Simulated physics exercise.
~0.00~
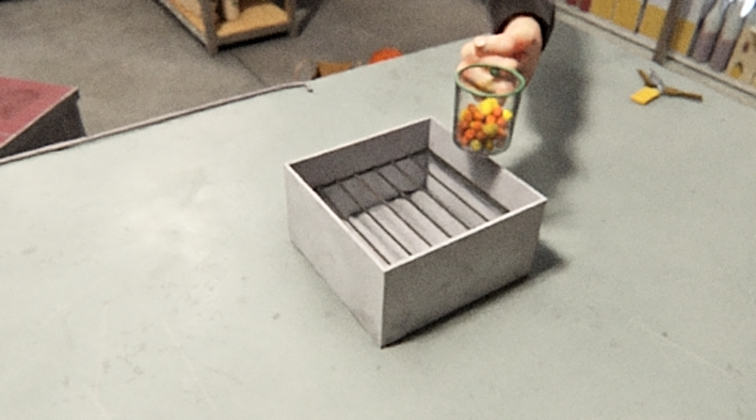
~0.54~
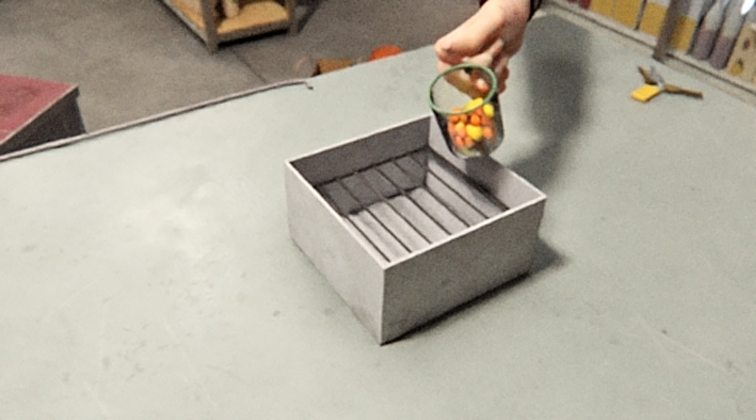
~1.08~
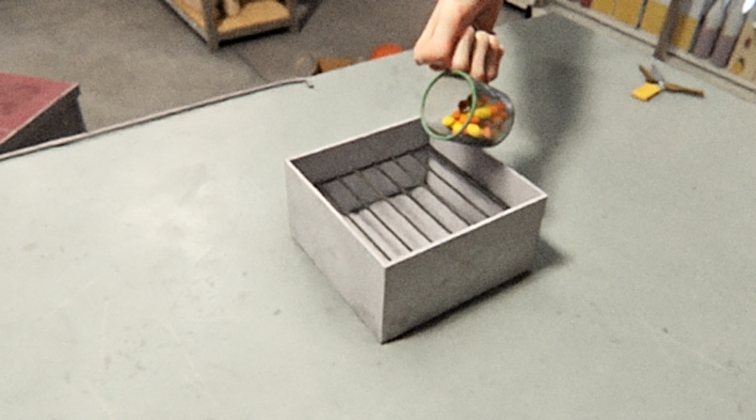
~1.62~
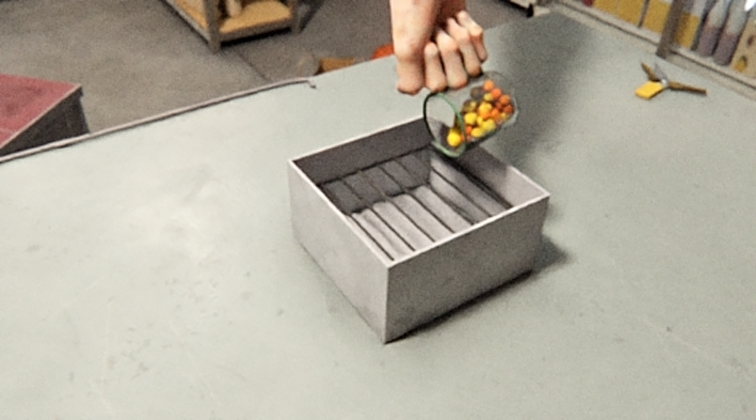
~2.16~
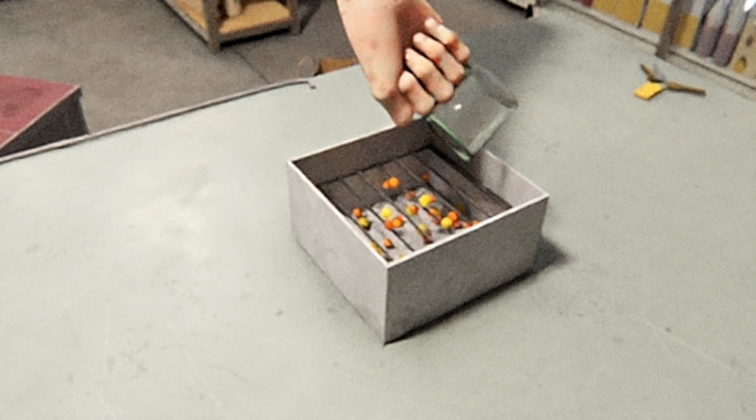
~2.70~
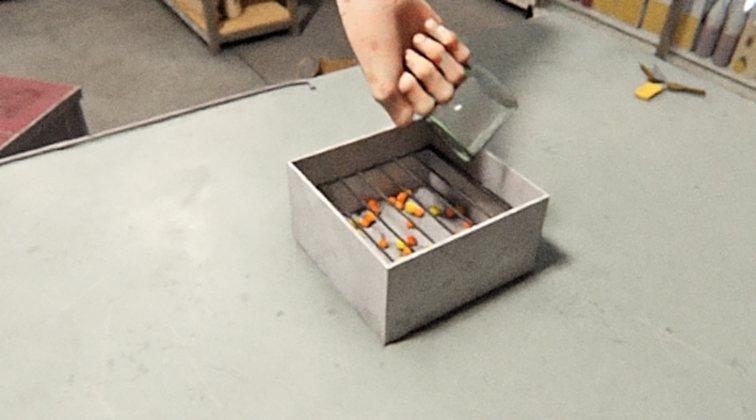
A hand holding a clear cup of yellow and orange pieces tilts it to the left over an open gray box with a rack across it, until the cup is upturned and empty; the pieces spill out, and both colours drop through to lie beneath the rack.
